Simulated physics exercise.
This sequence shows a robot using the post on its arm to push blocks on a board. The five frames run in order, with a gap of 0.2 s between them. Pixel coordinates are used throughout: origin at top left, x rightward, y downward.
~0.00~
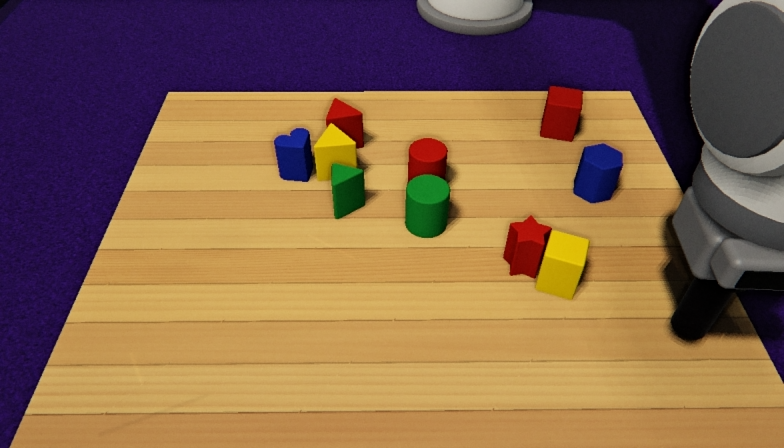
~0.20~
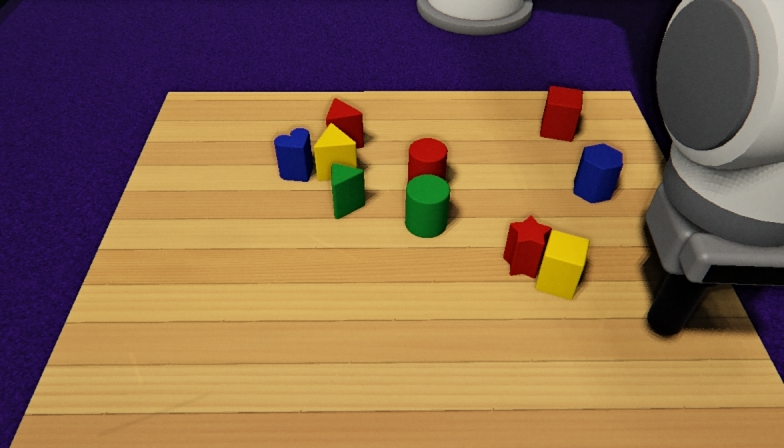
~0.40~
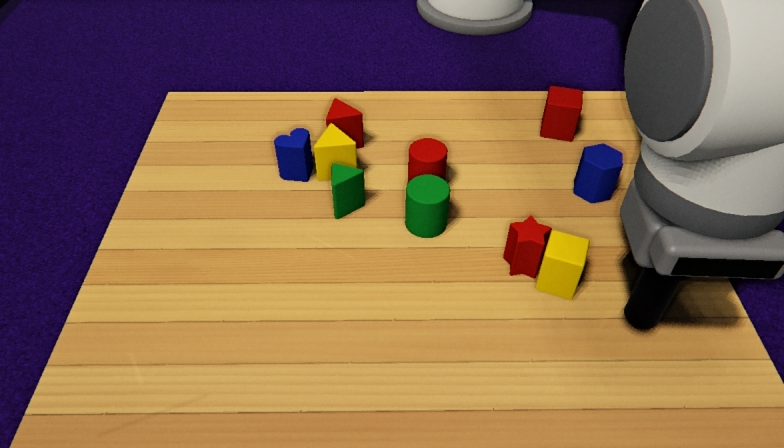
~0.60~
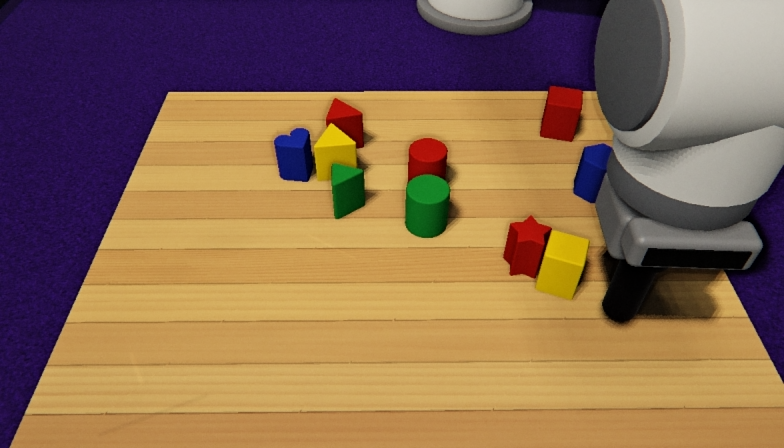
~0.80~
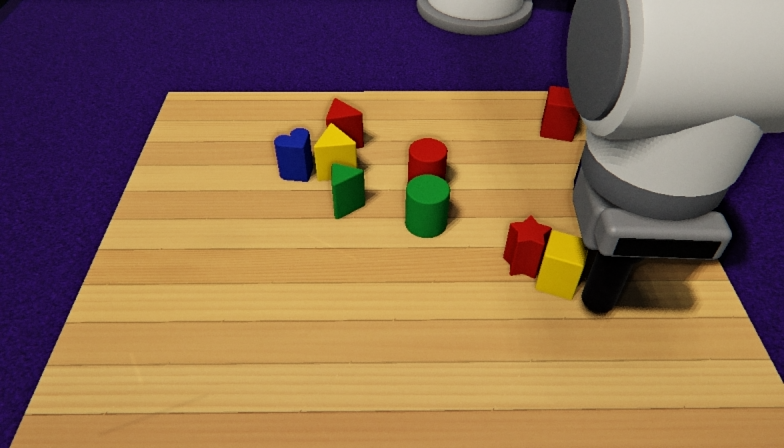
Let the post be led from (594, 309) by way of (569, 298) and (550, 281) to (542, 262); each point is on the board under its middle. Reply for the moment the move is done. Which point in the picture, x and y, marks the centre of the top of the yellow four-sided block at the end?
I expect it at (534, 203).
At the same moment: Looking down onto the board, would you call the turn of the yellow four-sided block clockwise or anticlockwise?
In a top view, it turns clockwise.
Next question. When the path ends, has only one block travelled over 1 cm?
My answer is no.
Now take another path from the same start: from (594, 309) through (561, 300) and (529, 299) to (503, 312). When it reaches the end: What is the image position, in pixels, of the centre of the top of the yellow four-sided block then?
Its top centre lands on (543, 235).
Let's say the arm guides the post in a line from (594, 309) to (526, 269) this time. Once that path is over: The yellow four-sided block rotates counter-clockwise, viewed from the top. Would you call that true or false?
This is false.
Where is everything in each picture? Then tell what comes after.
In the first picture, post's lower end at (688, 326); red star block at (531, 229); yellow four-sided block at (568, 247).
In the second picture, post at (664, 322); blocks still.
In the third picture, post at (641, 316); blocks still.
In the fourth picture, post at (619, 308); blocks still.
In the fifth picture, post at (598, 300); red star block at (531, 229); yellow four-sided block at (568, 247).
The first path, step by step. Halfway along, post at (560, 280); red star block at (511, 210); yellow four-sided block at (546, 228), turned 25° clockwise.
At the end, post at (545, 253); red star block at (495, 195), turned 60° anticlockwise; yellow four-sided block at (534, 203), turned 30° clockwise.
